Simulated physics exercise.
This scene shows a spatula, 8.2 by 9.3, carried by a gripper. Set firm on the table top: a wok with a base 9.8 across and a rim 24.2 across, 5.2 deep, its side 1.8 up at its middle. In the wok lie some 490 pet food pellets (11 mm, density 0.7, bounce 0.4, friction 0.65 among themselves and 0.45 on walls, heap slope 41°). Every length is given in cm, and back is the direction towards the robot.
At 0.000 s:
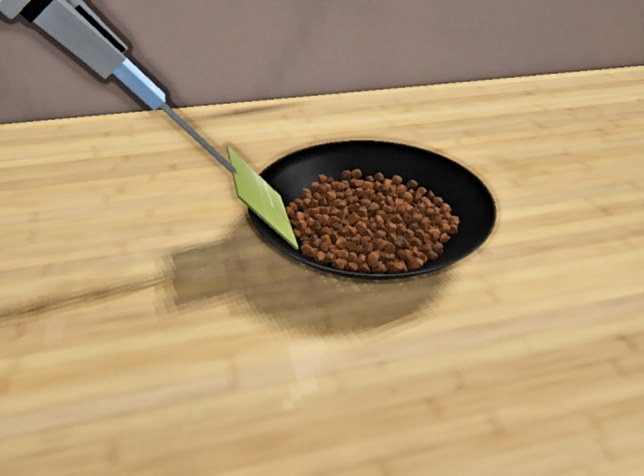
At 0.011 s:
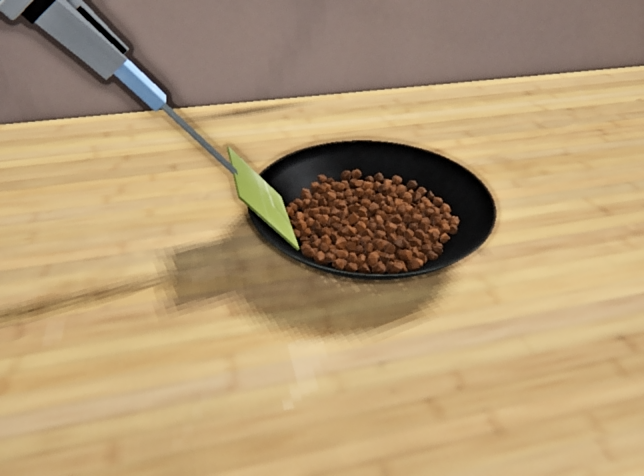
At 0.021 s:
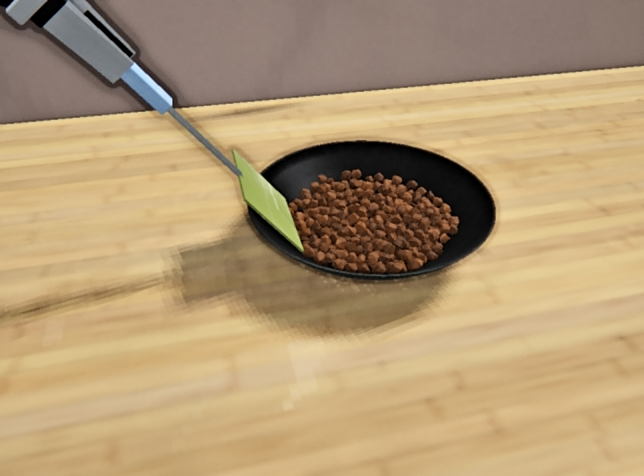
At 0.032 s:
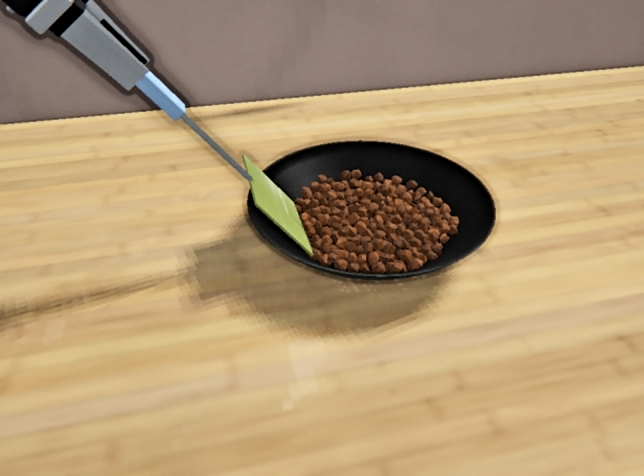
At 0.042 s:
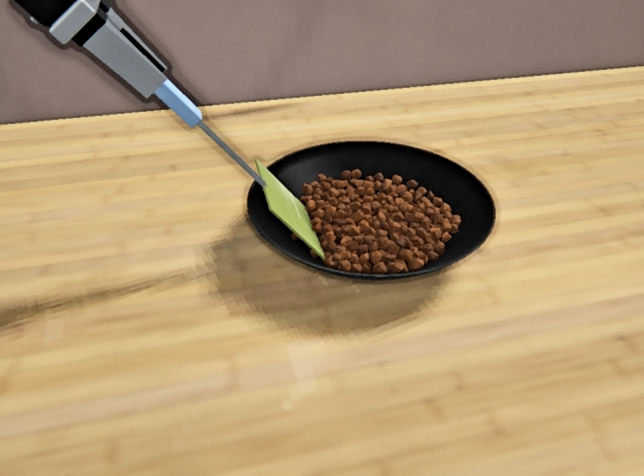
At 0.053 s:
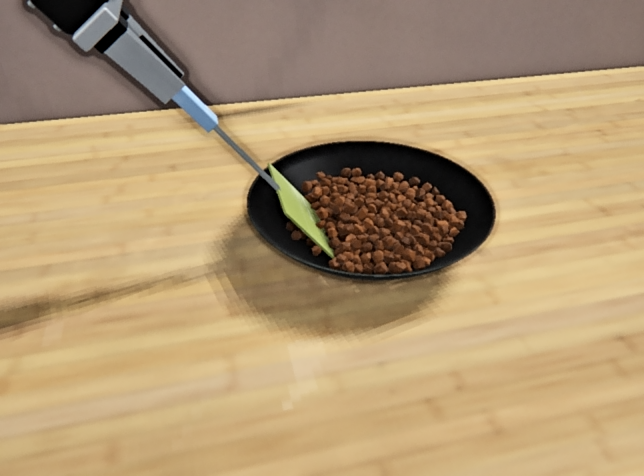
A grey and black robotic gripper reaches in from the upper left, holding a green spatula over a light wooden table top with a dull mauve wall behind, seen from above at an angle. A black wok full of small reddish-brown pellets sits at the centre. The spatula barely moves at first, then slides a short way right, nudging the nearest pellets, while the wok and camera stay still.
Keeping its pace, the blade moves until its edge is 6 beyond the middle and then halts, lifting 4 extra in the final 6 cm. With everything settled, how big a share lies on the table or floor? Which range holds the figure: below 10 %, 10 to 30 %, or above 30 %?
The figure lies above 30 %.
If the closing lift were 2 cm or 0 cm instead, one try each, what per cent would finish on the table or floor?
You'd get some 55 per cent with the first setting and some 50 per cent with the second.
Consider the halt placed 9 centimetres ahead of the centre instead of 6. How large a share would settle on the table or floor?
Changed stop: Approx. 65 %.
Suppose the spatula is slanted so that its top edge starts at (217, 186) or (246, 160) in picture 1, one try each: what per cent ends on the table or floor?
About 40% and 45%.
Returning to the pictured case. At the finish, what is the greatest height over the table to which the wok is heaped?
It reaches about 5.5 cm.
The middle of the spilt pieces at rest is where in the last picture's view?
Resting centre: About (586, 192).
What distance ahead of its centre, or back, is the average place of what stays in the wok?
Some 4.0 cm ahead of the centre.
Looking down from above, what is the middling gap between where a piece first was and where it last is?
8 cm.
By 0.08 s, sloping 53°, highest piece 8 above the table; 486 in the wok.
By 0.11 s, sloping 53°, highest piece 10 above the table; 481 in the wok, 5 on the blade or in flight.
By 0.32 s, sloping 53°, highest piece 16 above the table; 266 in the wok, 114 on the table or floor, 106 on the blade or in flight.
By 1.37 s, sloping 53°, highest piece 5 above the table; 266 in the wok, 220 on the table or floor.
Final count, 266 in the wok, 220 on the table or floor. That is 45 % on the table or floor.
